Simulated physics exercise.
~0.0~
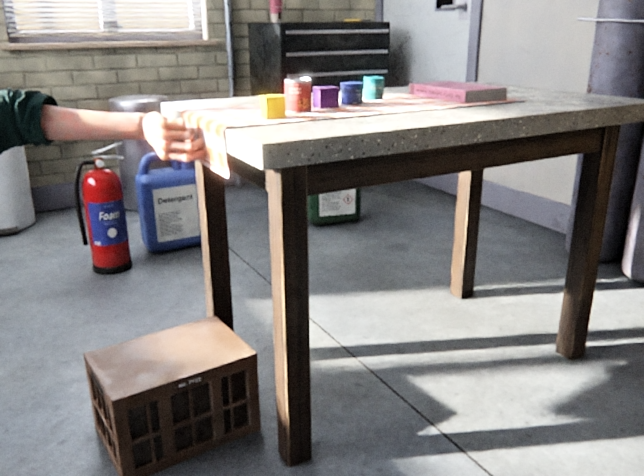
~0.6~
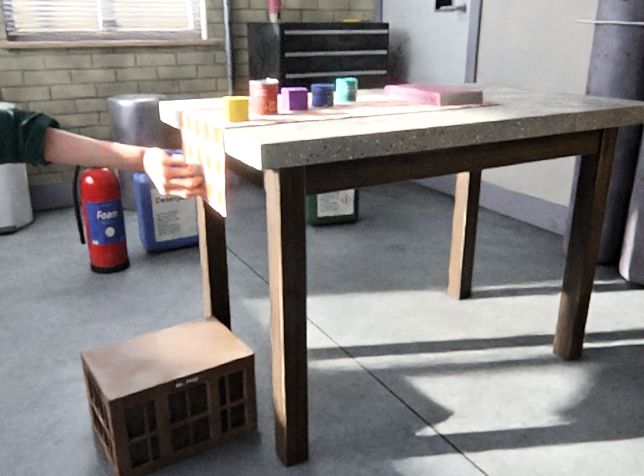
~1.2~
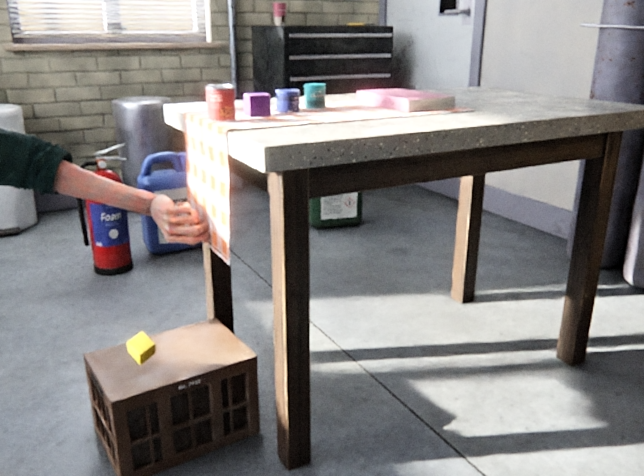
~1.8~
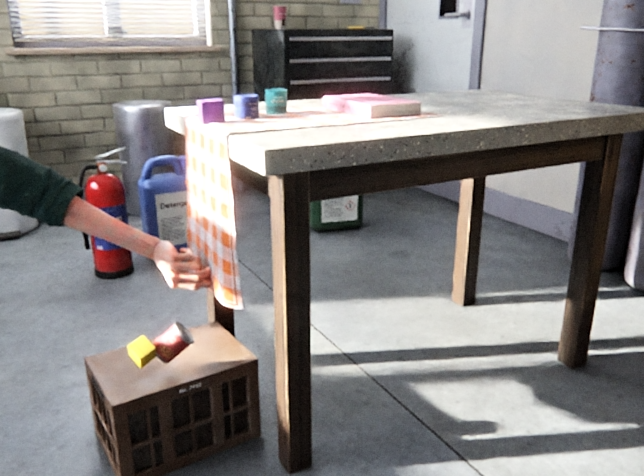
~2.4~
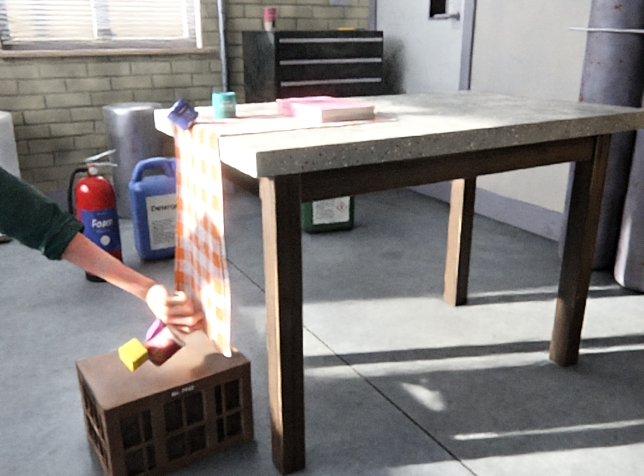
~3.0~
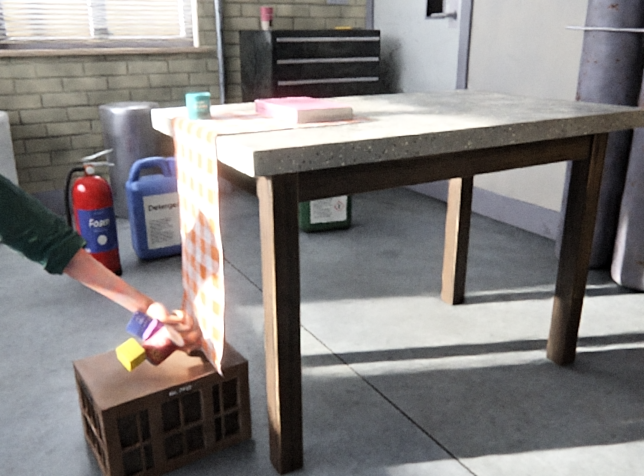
In a workshop, a hand pulls an orange checked cloth down over the end of a workbench to a brown crate, and a yellow cube, red can, purple cube and blue pot drop off in turn, leaving the turquoise pot and a pink object on top.
